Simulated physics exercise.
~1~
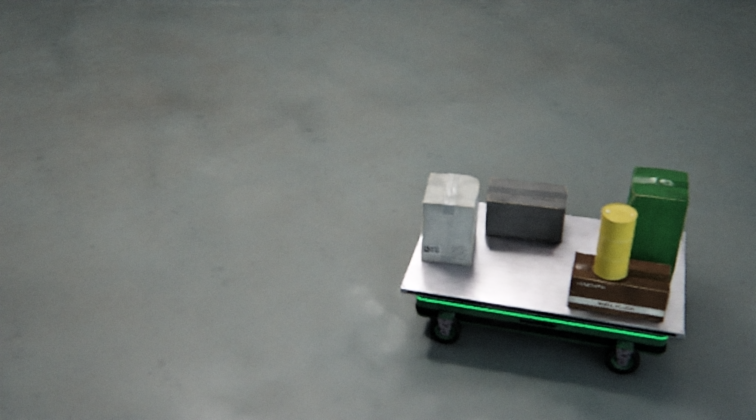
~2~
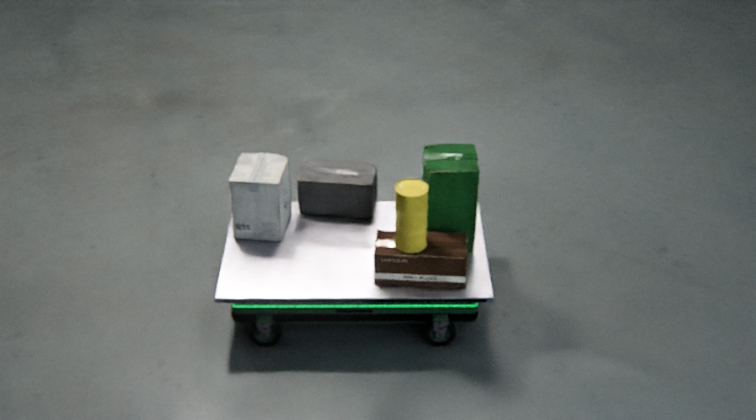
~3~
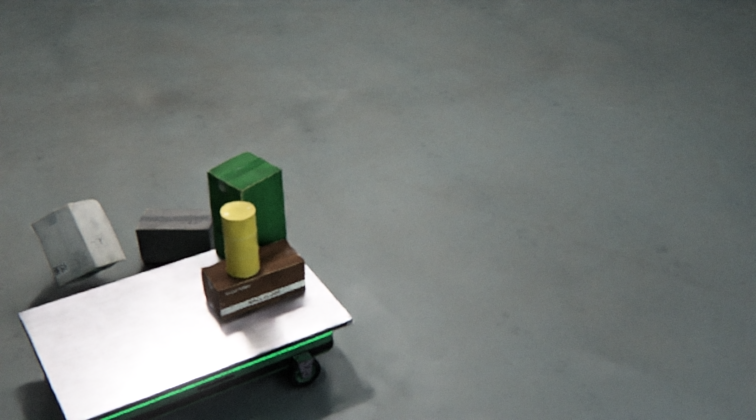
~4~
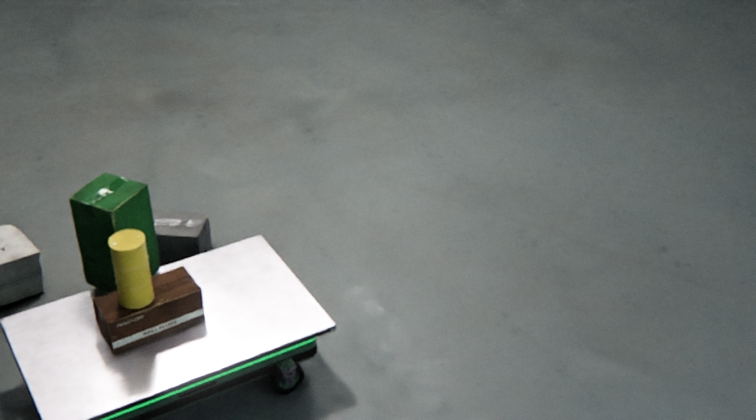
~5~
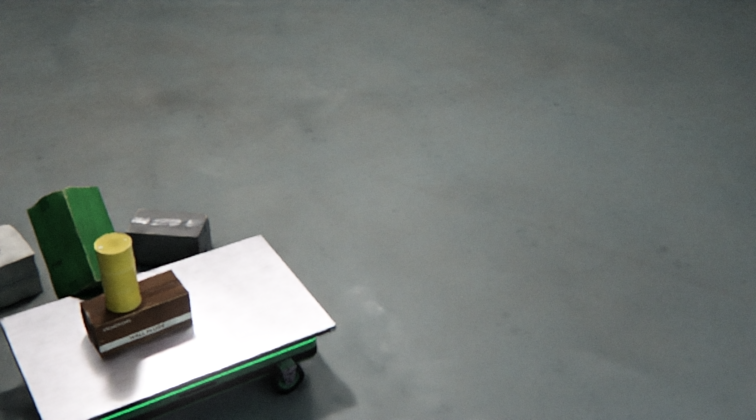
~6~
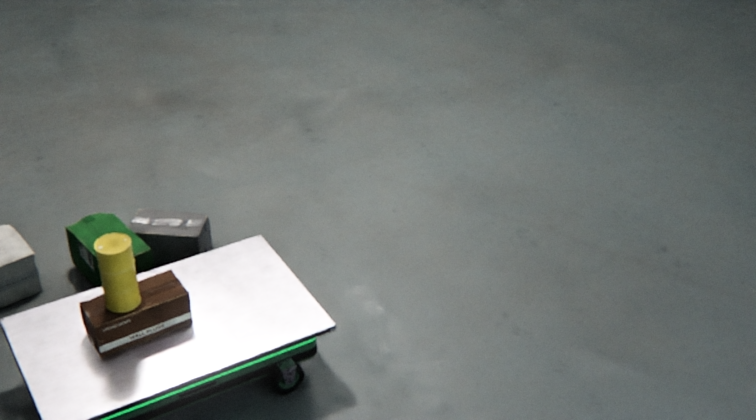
A wheeled cart carrying several boxes and a yellow canister rolled left, turned and stopped, as the white and grey boxes came off, then the green box tipped off the back, leaving the canister upright on the brown box aboard.
